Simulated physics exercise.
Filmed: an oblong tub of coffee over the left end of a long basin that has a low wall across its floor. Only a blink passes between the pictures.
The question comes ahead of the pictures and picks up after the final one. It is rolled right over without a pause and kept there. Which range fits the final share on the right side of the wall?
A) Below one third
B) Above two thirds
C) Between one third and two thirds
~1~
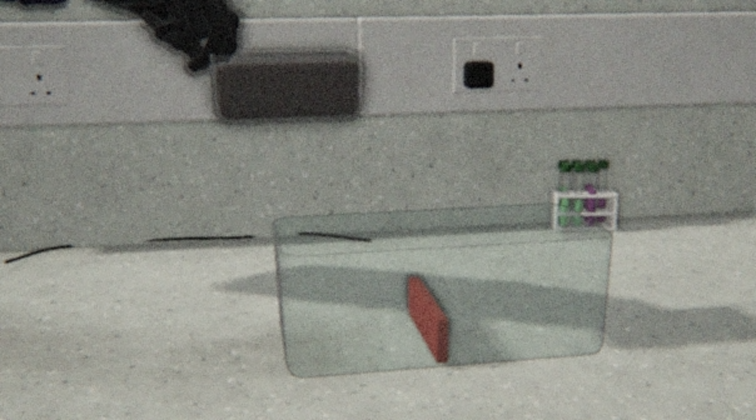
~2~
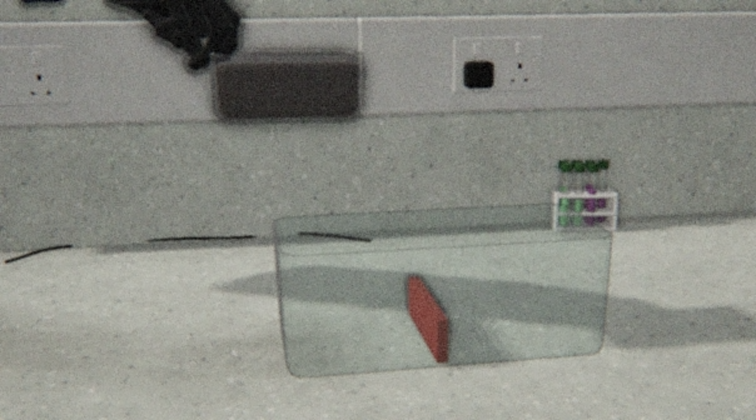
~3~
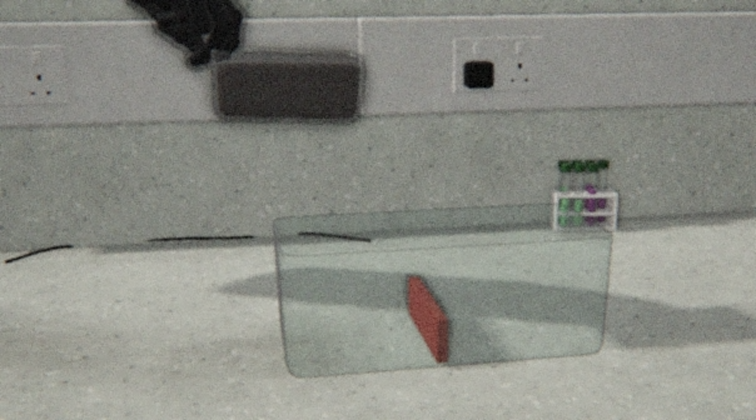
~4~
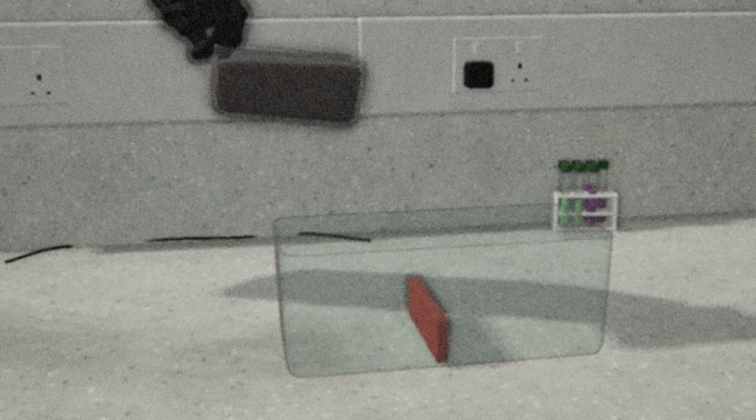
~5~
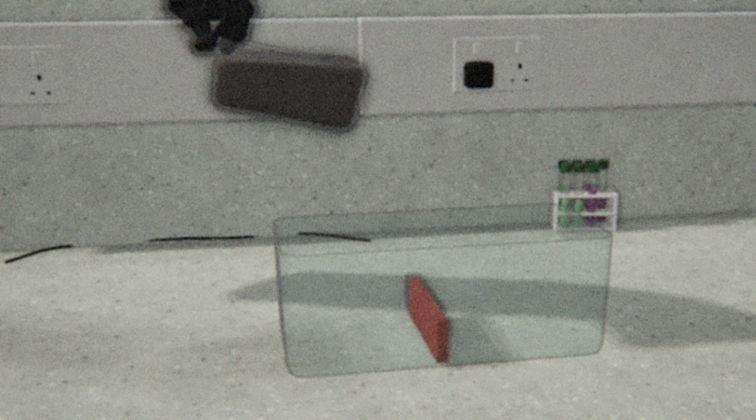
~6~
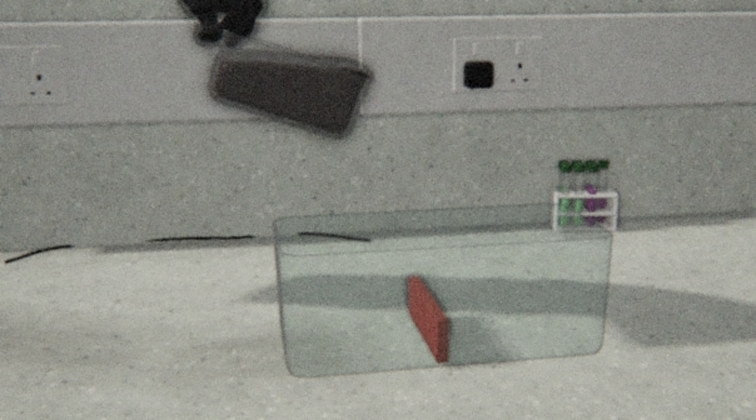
Answer: C.
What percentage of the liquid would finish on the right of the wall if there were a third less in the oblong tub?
Roughly 20 percent.
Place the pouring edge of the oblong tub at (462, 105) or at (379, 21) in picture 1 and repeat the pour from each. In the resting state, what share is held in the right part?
About 90 % the first time, about 70 % the second.
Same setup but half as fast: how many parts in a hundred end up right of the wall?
60 per cent or thereabouts.
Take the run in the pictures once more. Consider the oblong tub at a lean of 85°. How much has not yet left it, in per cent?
Some 20 per cent has not yet come out.
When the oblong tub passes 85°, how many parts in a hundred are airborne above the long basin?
Close to 55 in a hundred.
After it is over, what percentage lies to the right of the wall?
Something like 50 per cent, roughly.
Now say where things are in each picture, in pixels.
In the first frame, it leans 0°; its right rim is at (356, 52); the coffee meets the walls at (215, 64) and (353, 61); the long basin's rim runs from (277, 238) to (588, 221); the wall's top is at (427, 298).
In the second frame, it leans 1°; its right rim is at (357, 53); the coffee meets the walls at (216, 63) and (354, 61).
In the third frame, it leans 3°; its right rim is at (358, 56); the coffee meets the walls at (217, 62) and (354, 62).
In the fourth frame, it leans 7°; its right rim is at (359, 62); the coffee meets the walls at (219, 60) and (356, 63).
In the fifth frame, it leans 13°; its right rim is at (361, 69); the coffee meets the walls at (219, 60) and (359, 66).
In the sixth frame, it leans 19°; its right rim is at (362, 77); the coffee meets the walls at (219, 60) and (362, 71); 2 per cent is over the edge.
A moment on, the oblong tub is tipped on its side and 21 per cent is still to pour, 6 is left of the wall and 20 right of it.
Next, the oblong tub is tipped right over and 3 per cent is still to pour, 38 is left of the wall and 52 right of it.
Then the oblong tub is tipped right over and 0 per cent is still to pour, 45 is left of the wall and 51 right of it.
Later the oblong tub is tipped right over and 0 per cent is still to pour, 45 is left of the wall and 51 right of it.
Finally, 45 per cent lies left of the wall, 51 right of it and 4 outside.
